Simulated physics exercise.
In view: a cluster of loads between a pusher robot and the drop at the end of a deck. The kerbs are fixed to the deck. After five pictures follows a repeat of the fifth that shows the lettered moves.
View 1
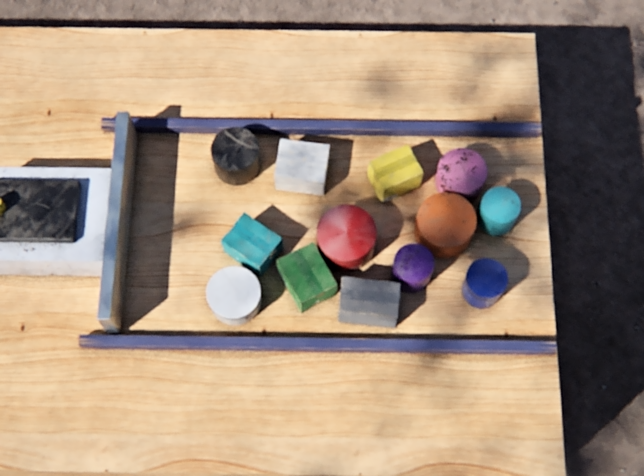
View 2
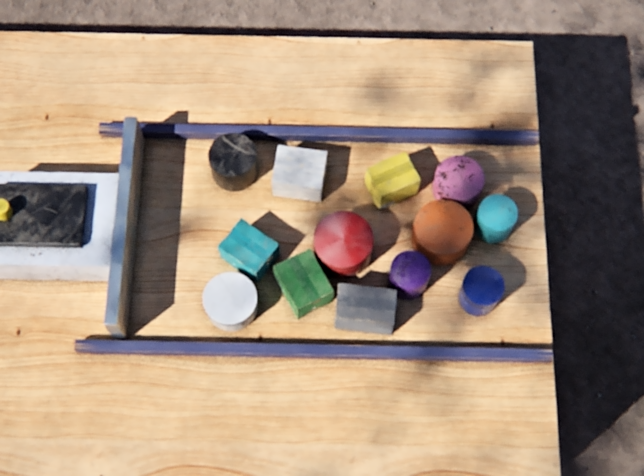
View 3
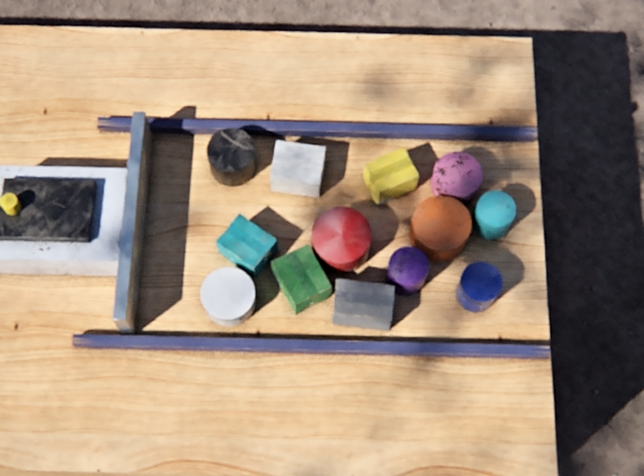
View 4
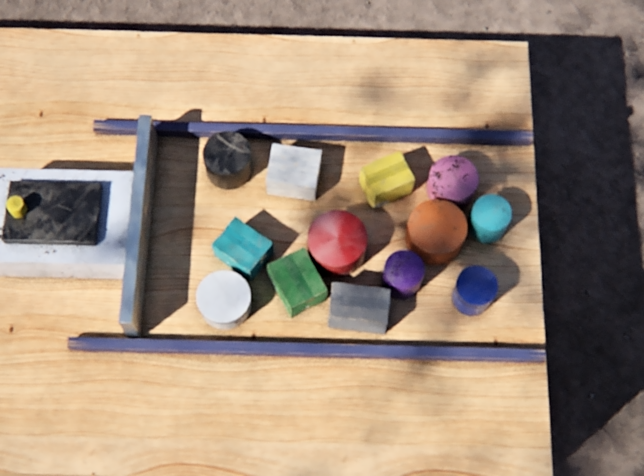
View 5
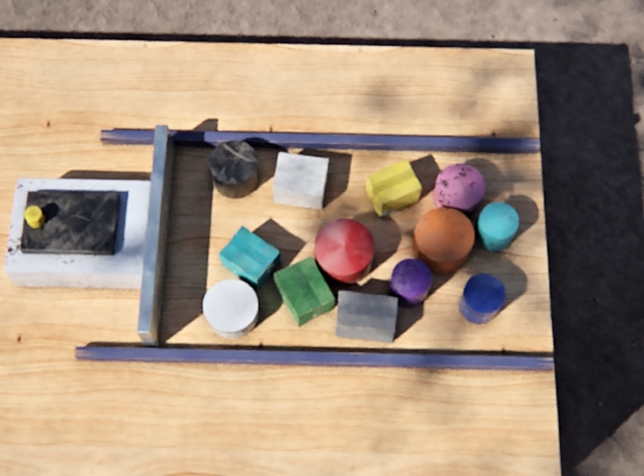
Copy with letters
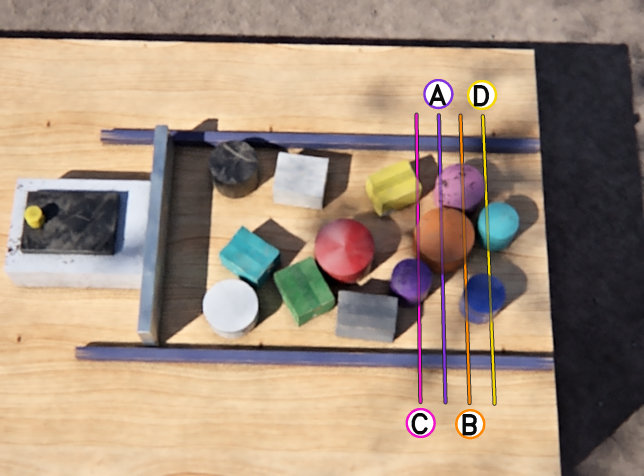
To begin with, a grey bar stands at the left of a cluster of coloured blocks, balls and cylinders lying between two blue rails on a wooden deck. The pale machine behind the bar then pushes it slowly a short way right, narrowing the gap, while the cluster stays in the same arrangement.
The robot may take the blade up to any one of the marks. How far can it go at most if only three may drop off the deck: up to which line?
Stop at C.
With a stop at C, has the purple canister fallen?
No.
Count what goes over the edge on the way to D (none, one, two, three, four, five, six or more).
In all, six or more.
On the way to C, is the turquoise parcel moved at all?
Yes.
On the marked copy, A at (442, 251); B at (465, 251); C at (418, 250); D at (488, 252).
With C. Early on, robot (172, 225); white pail (280, 318); grey parcel (379, 319).
Further on, robot (269, 227); turquoise canister (533, 220); blue pail (499, 302).
At the end, robot (342, 228); blue pail over the edge; turquoise canister over the edge; three fallen.
As for the rest, A drops six; B drops seven; D drops nine.
